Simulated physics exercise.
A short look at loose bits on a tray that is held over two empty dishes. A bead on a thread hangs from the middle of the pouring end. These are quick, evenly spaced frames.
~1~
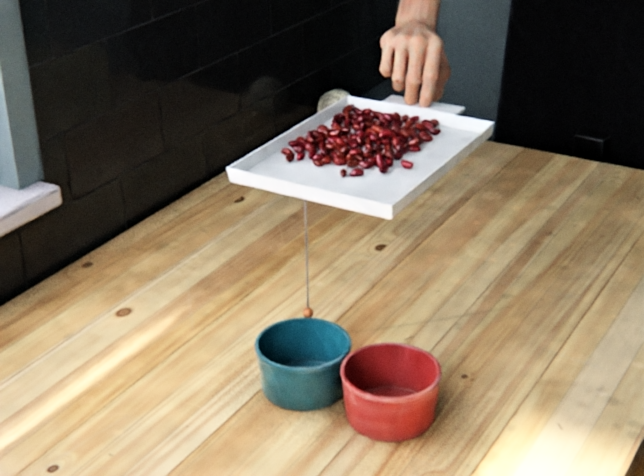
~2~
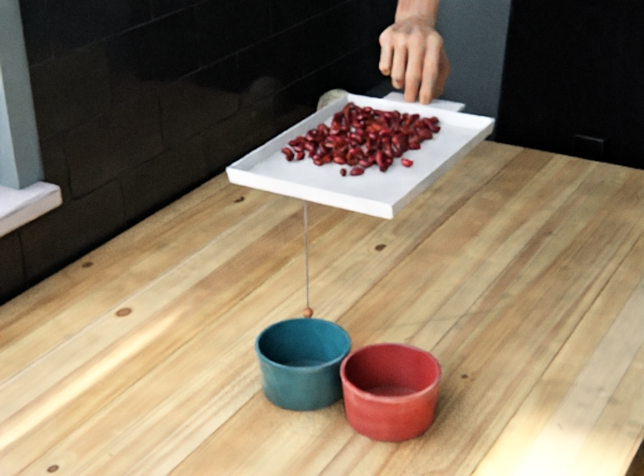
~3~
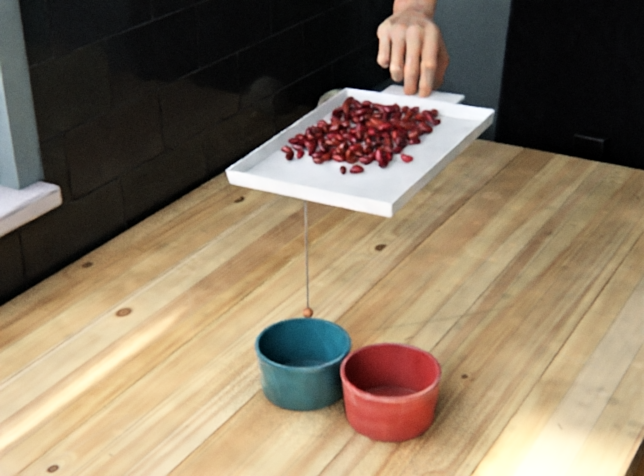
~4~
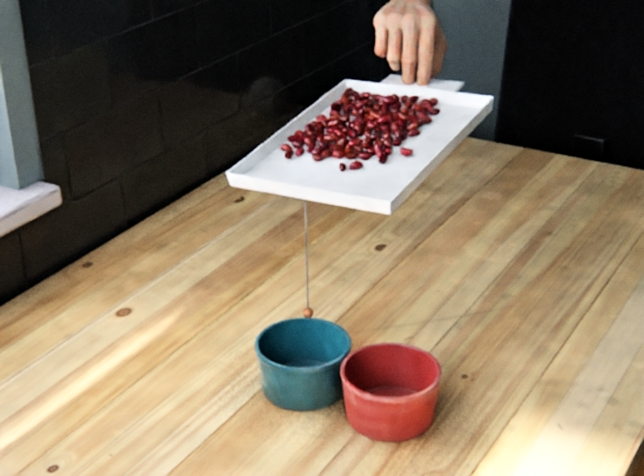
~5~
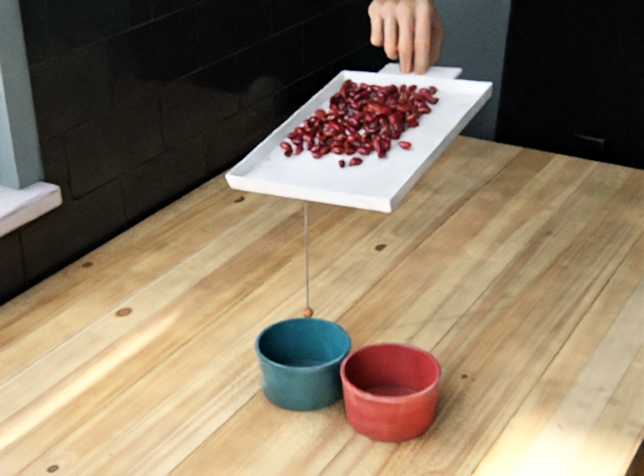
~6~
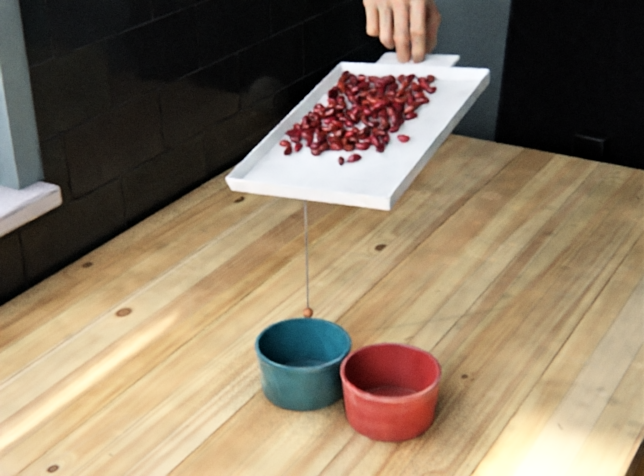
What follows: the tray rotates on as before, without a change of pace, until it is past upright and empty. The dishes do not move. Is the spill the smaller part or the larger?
The two hold less than half of the load.
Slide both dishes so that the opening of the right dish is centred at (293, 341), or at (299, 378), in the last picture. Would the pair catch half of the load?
At the first place more than half, at the second under half.
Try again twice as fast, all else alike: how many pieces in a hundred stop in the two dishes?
It comes to 10 per cent or so.
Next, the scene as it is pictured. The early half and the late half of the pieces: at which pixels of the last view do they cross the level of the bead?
The first part at (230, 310); the rest at (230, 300).
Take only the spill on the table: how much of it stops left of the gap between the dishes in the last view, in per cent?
Some 100 per cent.
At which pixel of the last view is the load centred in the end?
At about (215, 359).
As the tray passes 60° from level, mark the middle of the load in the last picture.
Close to (277, 141).
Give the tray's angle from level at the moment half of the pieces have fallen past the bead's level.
At about 110°.
Just after the last frame, tray tipped steeply; almost all on the tray; just a few outside both; just a few in the air.
A moment on, tray tipped past a quarter turn; the larger part on the tray; just a few in the left dish; about a tenth outside both; just a few in the air.
Further on, tray tipped past a quarter turn; about a tenth in the left dish; the larger part outside both.
When it is over, tray tipped past a quarter turn; not one in the right dish; about a tenth in the left dish; the larger part outside both.
